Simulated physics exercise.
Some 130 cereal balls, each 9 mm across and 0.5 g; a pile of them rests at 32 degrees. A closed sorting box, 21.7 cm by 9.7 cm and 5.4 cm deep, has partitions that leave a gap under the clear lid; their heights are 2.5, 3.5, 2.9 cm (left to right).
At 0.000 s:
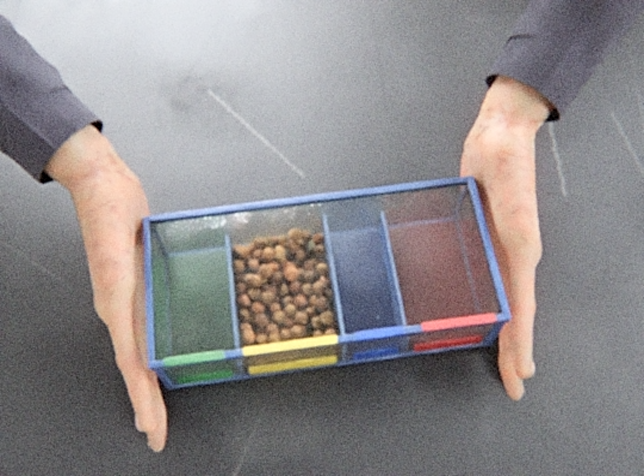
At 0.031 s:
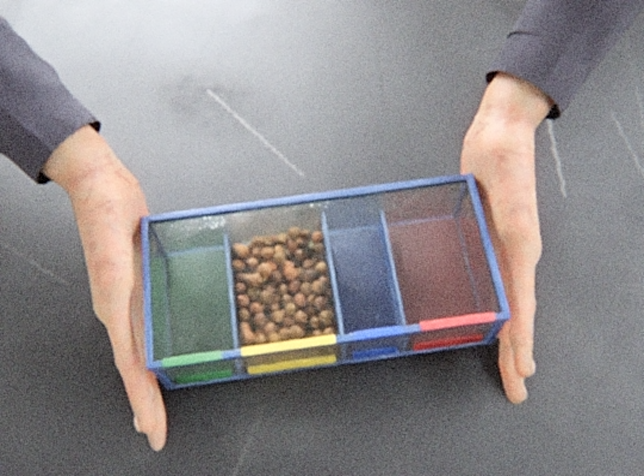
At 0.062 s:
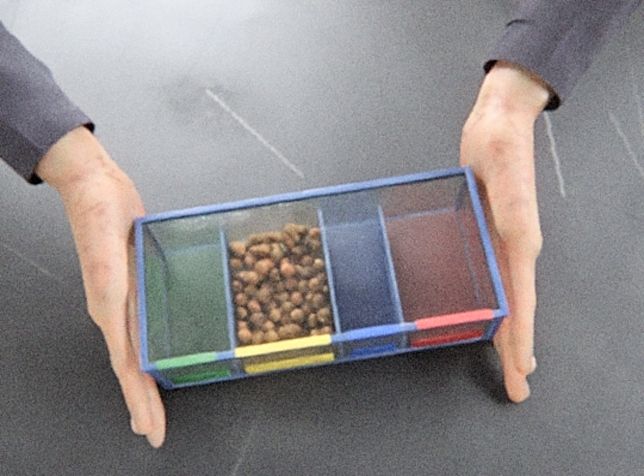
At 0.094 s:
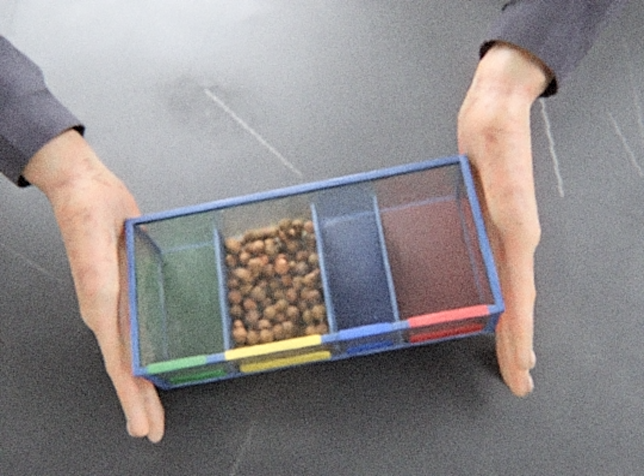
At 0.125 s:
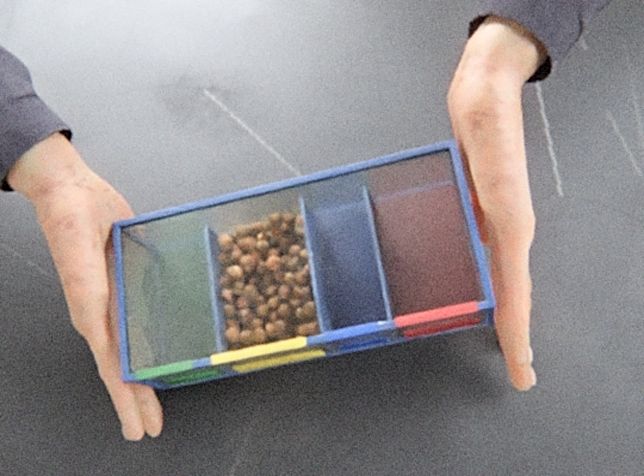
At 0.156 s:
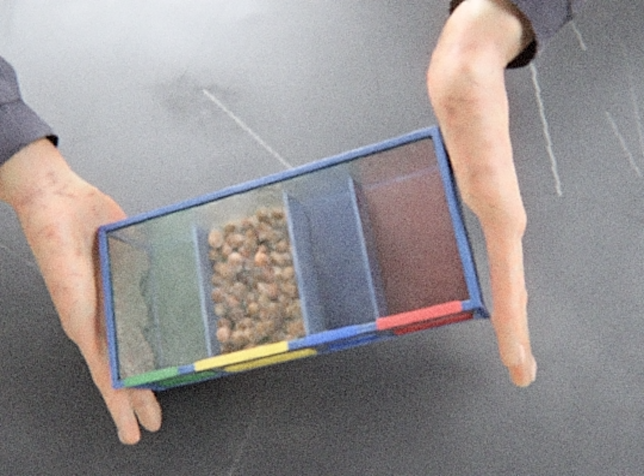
On a dark grey surface, two hands tilting a clear-lidded sorting box down to the left, brown balls in its yellow section.
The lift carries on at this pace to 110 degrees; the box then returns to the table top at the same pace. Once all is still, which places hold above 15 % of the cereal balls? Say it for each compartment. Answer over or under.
Red: Under, blue: Under, green: Over, yellow: Over.
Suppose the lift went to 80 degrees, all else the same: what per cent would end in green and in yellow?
Then: Green 60; yellow 40.
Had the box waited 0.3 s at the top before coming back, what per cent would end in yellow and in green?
In that case yellow 25; green 75.
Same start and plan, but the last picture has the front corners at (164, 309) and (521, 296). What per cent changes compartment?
It would be near 30 per cent.
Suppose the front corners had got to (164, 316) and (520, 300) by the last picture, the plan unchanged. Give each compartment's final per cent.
Red 40; blue 5; green 0; yellow 60.
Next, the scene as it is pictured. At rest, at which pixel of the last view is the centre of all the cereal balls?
At about (199, 337).
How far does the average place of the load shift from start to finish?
About 5.5 cm.
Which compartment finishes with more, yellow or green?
The green compartment.
Then, at 0.62 s, tilt 109 degrees; green 50 %, yellow 50 %.
After 0.93 s, tilt 45 degrees; green 75 %, yellow 25 %.
Then, at 1.33 s, tilt 0 degrees; green 80 %, yellow 20 %.
By 1.7 s all is still; red 0 %, blue 0 %, green 80 %, yellow 20 %.
